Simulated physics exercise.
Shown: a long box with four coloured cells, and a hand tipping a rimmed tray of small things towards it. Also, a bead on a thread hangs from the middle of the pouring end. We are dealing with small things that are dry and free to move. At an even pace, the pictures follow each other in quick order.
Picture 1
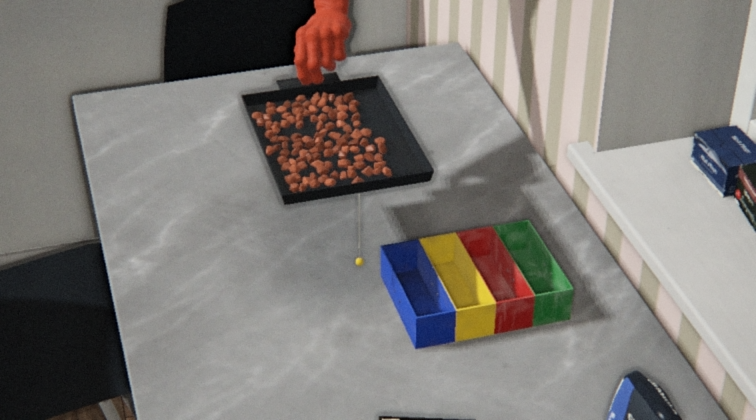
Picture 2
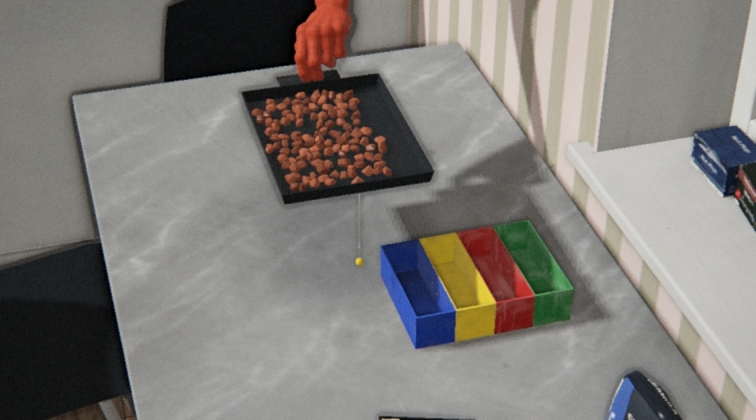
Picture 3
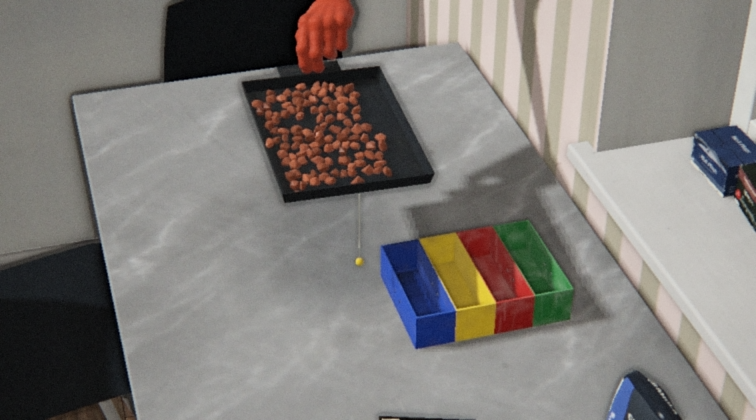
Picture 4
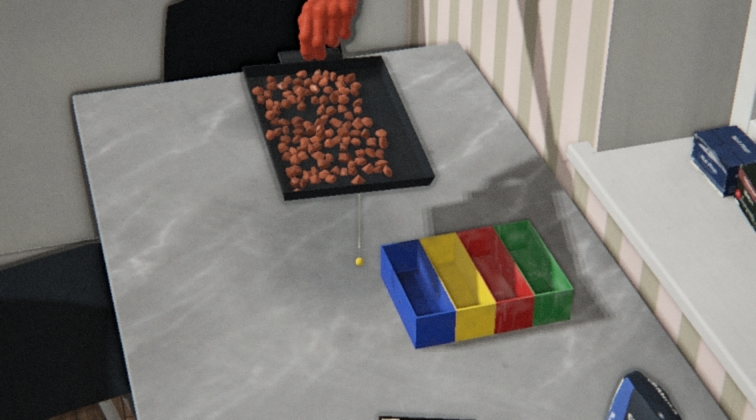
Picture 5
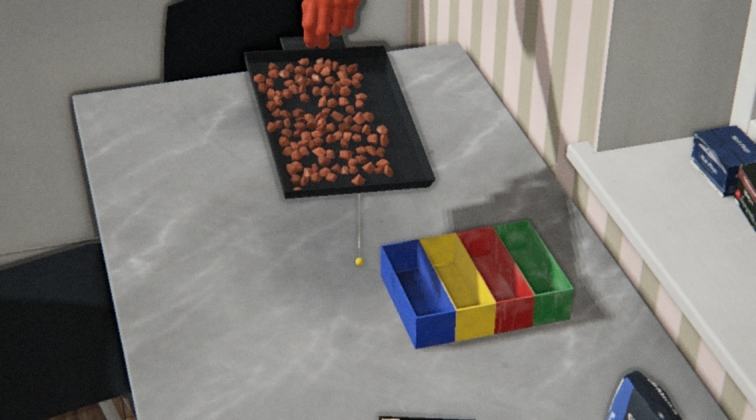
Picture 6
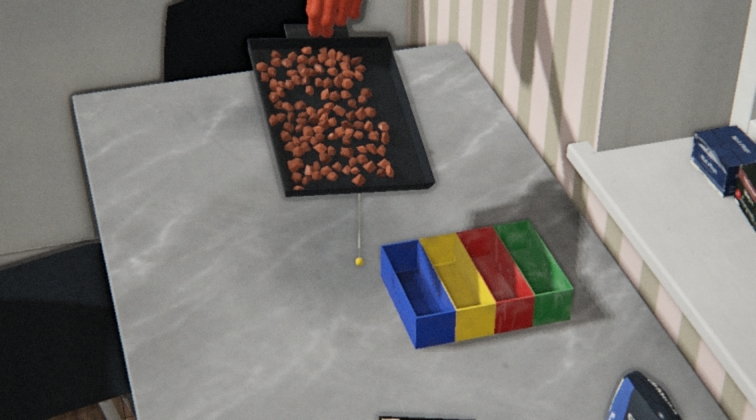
On a grey marbled table beside a striped wall, a reddish hand holds a black tray of small brownish-red pieces near a box with blue, yellow, red and green cells. The tray starts level, then the hand steadily raises its far end, tilting it towards the near right corner, while the pieces stay spread across it.
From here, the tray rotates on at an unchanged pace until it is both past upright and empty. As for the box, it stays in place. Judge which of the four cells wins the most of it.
Most goes to the blue cell.
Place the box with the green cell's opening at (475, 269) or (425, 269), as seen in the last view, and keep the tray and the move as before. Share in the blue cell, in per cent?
10% for the first placement, 0% for the second.
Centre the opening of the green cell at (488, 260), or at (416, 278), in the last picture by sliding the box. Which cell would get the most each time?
That yellow cell first, that green cell second.
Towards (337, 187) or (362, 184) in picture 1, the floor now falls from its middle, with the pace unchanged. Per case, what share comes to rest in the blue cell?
0 % and 20 %.
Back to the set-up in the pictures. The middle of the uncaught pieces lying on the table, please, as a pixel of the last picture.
Estimated middle: Around (360, 334).
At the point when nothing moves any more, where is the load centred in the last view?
Around (423, 309), give or take.
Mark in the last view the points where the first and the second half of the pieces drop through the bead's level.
The first part passes (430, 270); everything after passes (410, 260).
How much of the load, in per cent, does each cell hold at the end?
Looks like the blue cell ends near 50 %, the yellow cell near 30 %, the red cell near 0 %, and the green cell near 0 %.
Shortly afterwards, tray tipped steeply; all but a few on the tray; a little falling or outside the box.
Next, tray tipped past a quarter turn; a little on the tray; near a third in the blue cell; near a quarter in the yellow cell; near a quarter falling or outside the box.
Some moments later, tray tipped past a quarter turn; near half in the blue cell; near a quarter in the yellow cell; near a quarter falling or outside the box.
In the end, tray tipped past a quarter turn; near half in the blue cell; near a quarter in the yellow cell; none at all in the red cell; none at all in the green cell; near a quarter outside the box.
